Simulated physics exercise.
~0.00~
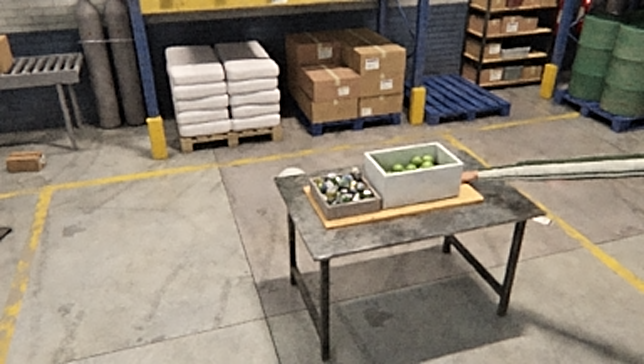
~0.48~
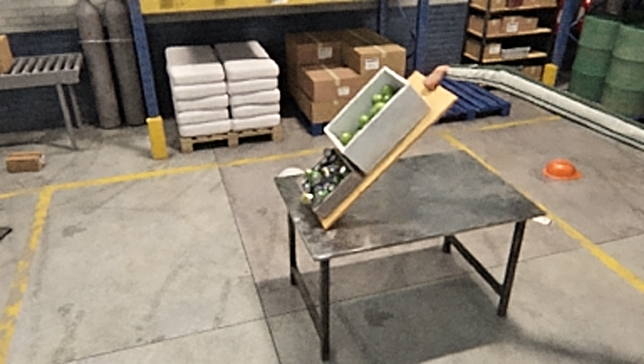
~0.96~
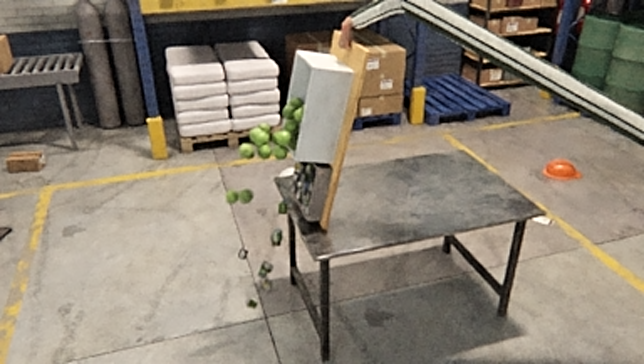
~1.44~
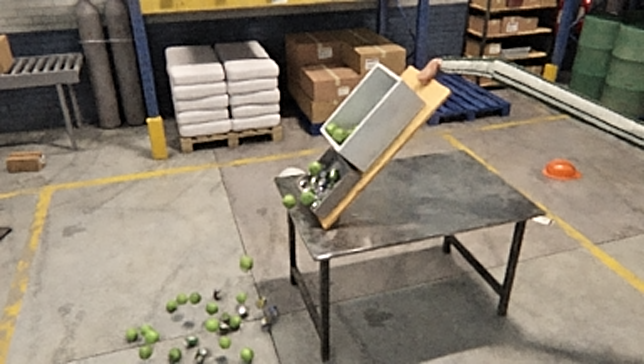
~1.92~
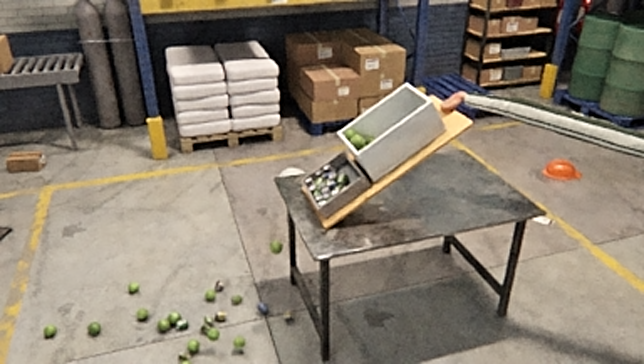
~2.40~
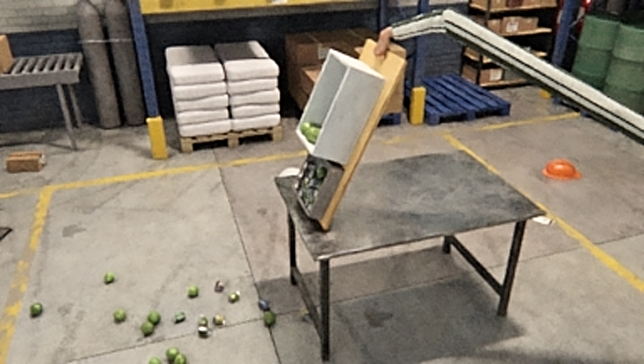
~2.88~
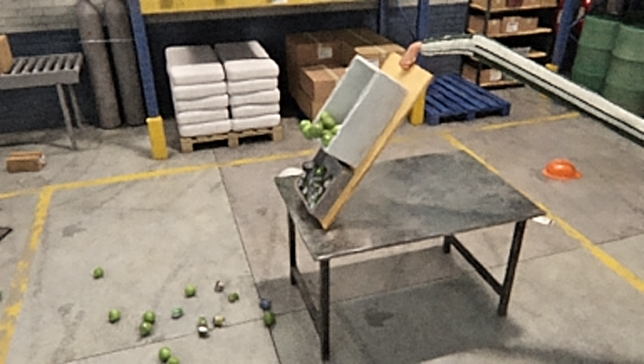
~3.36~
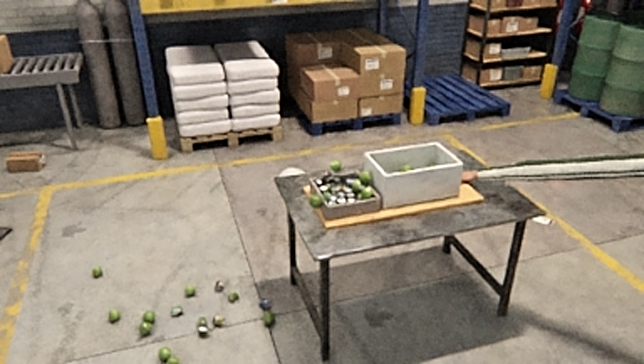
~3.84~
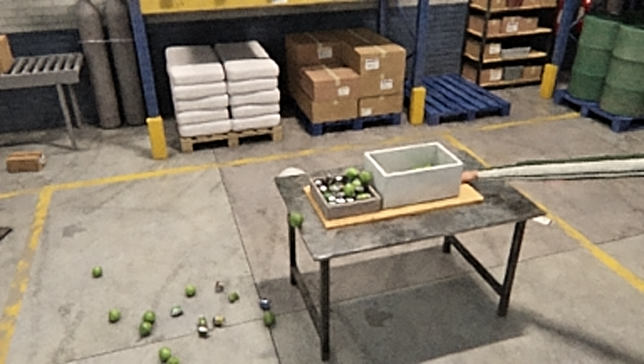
Green apples and small cans spill as a hand twice tilts two tubs, then lowers them.
